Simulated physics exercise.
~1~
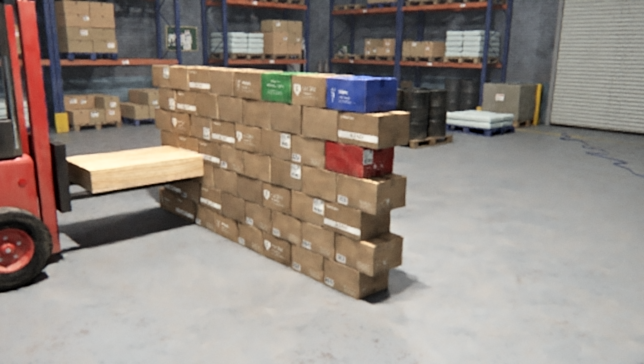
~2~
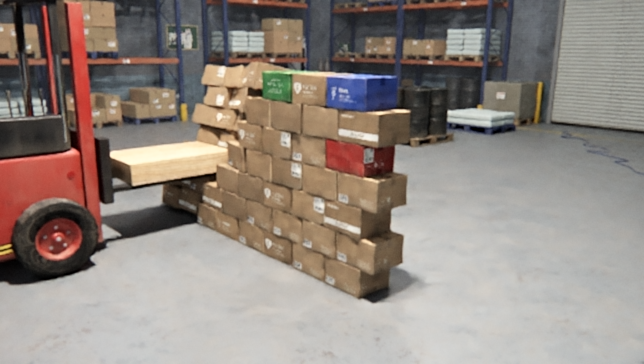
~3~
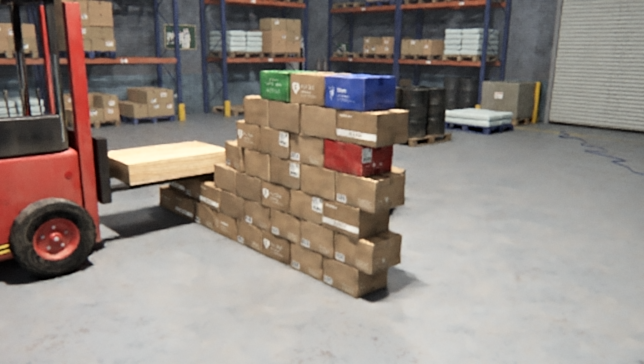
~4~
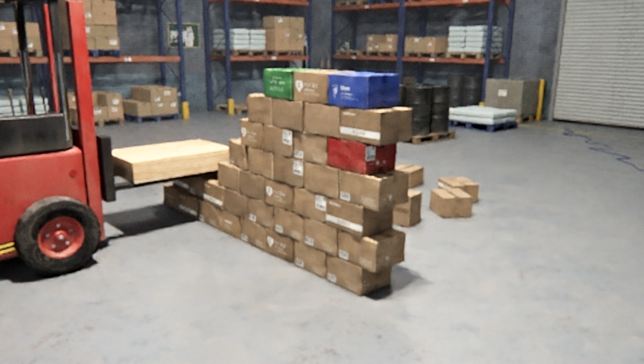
A red forklift at the left pushes a pale, flat load into a tall wall of brown cartons standing on the grey floor of a warehouse, seen at an angle from a slightly swaying camera. Stocked racks and a shutter door stand behind, and green, blue and red cartons sit toward the wall's right end. The forklift moves right, and the cartons at the left lean and shift out of line. The upper left part then drops away behind, leaving a stepped slope. Finally the forklift stands still, a few cartons lie on the floor behind at right, and the coloured cartons remain up.
